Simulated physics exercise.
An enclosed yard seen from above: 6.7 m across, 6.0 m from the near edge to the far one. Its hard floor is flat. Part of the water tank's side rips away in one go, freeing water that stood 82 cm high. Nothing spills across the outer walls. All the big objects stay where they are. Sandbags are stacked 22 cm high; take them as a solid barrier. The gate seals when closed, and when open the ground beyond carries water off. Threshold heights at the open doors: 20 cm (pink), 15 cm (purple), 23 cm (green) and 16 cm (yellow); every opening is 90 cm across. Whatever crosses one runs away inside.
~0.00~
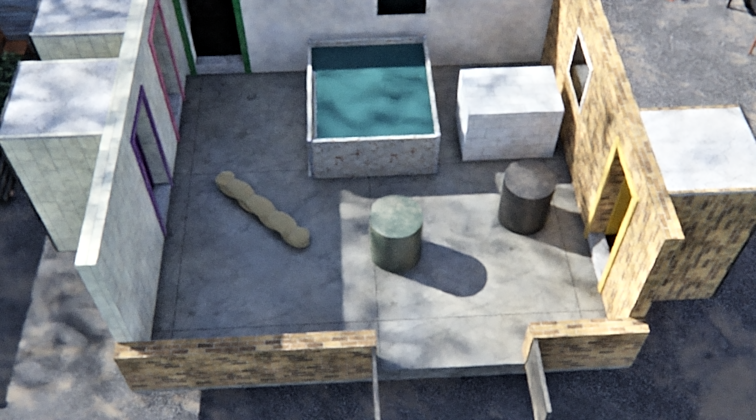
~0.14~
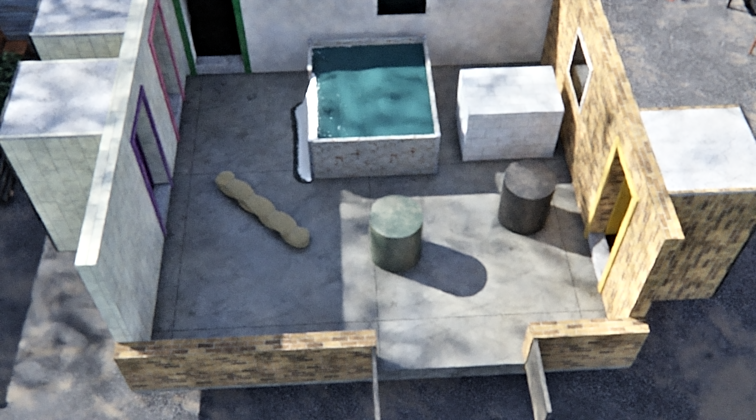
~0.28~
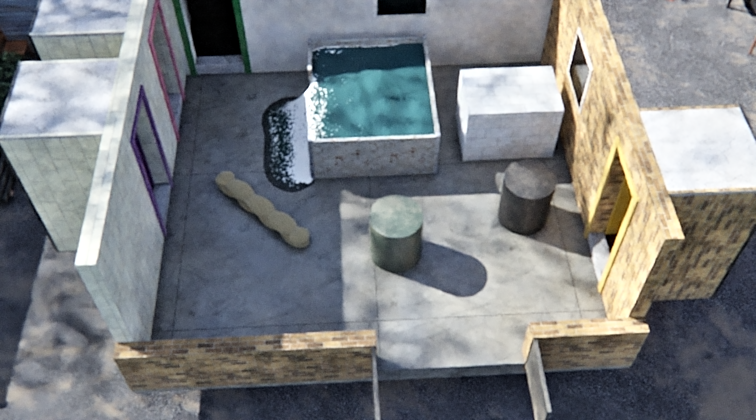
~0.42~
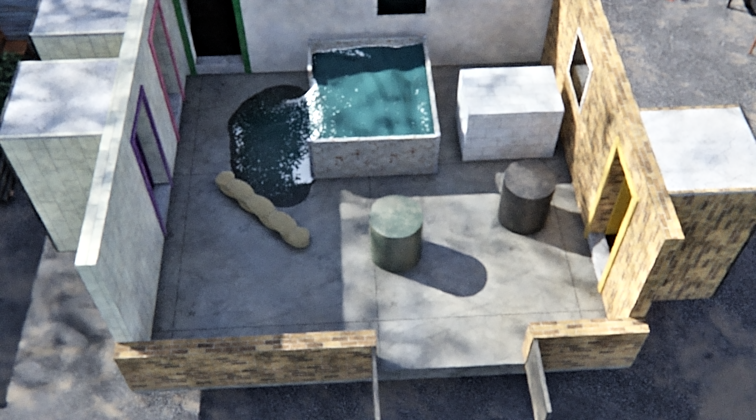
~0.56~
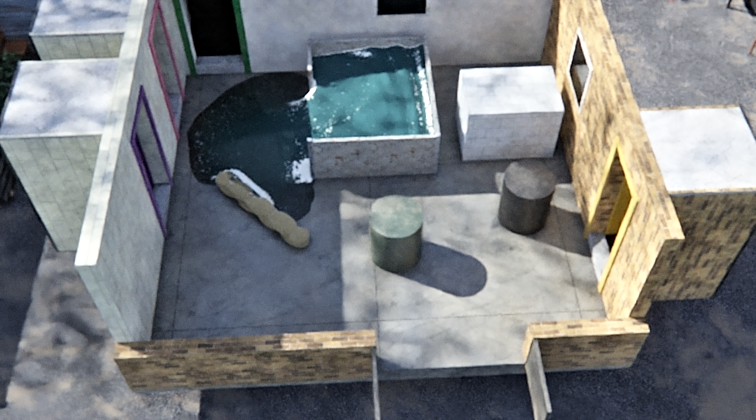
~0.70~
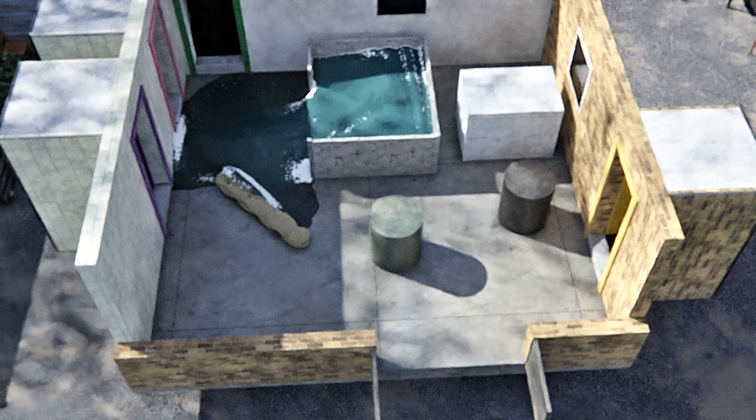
In a walled yard seen from above, water burst from the left side of a raised tank, spread across the grey floor toward the left wall, and washed against a row of sandbags.
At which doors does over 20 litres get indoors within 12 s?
The water let in: At the pink door it exceeds the limit; at the purple door it goes over the limit; at the green door it goes over the limit; at the yellow door it does not reach the limit.
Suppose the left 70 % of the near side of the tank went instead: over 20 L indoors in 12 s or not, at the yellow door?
Against that limit: Yellow under.
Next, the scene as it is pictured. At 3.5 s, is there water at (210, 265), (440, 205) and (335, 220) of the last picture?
In turn: Under water, wet, under water.
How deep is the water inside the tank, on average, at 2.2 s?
Roughly 34 cm on average.
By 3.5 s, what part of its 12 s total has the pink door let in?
Some 95 per cent by then.
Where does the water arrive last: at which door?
Last comes the yellow one.
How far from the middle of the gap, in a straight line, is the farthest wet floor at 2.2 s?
About 4.8 m.
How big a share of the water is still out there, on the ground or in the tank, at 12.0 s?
Some 80 per cent remains.
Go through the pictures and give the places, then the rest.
The first picture shows the water tank at (370, 90) is whole and still, 82 cm deep.
In the second picture, the front is at (309, 181), 0.9 m from the gap at (313, 127); 0.4 m2 of floor is under water; 82 cm left at the back of the water tank.
In the third picture, the front is at (277, 183), 1.1 m from the gap at (314, 130); 1.4 m2 of floor is under water; 82 cm left at the back of the water tank.
In the fourth picture, the front is at (246, 105), 1.6 m from the gap at (314, 131); 3.1 m2 of floor is under water; 79 cm left at the back of the water tank.
In the fifth picture, the front is at (193, 132), 2.2 m from the gap at (314, 131); 5.1 m2 of floor is under water; 70 cm left at the back of the water tank.
In the sixth picture, water pours out at (314, 131) and has run 2.6 m, to (183, 108); typically 9 cm deep outside, 71 cm at the water tank's back.
After 1.4 s water covers 25 % of the floor and is deepest (59 cm) near (175, 165); pink door 43 cm at the sill, 66 L in, purple door 20 cm at the sill, 0 L in, green door 18 cm at the sill, 0 L in, yellow door not reached.
After 2.2 s water covers 40 % of the floor and is deepest (54 cm) near (187, 78); pink door 42 cm at the sill, 175 L in, purple door 23 cm at the sill, 23 L in, green door 33 cm at the sill, 14 L in, yellow door not reached.
After 3.5 s water covers 60 % of the floor and is deepest (35 cm) near (187, 78); pink door 29 cm at the sill, 258 L in, purple door 16 cm at the sill, 42 L in, green door 32 cm at the sill, 80 L in, yellow door not reached.
After 7.0 s water covers 90 % of the floor and is deepest (22 cm) near (248, 187); pink door 13 cm at the sill, 278 L in, purple door 8 cm at the sill, 50 L in, green door 16 cm at the sill, 99 L in, yellow door 13 cm at the sill, 0 L in.
After 12.0 s water covers 95 % of the floor and is deepest (13 cm) near (185, 92); pink door 9 cm at the sill, 278 L in, purple door 9 cm at the sill, 50 L in, green door 11 cm at the sill, 99 L in, yellow door 10 cm at the sill, 0 L in.
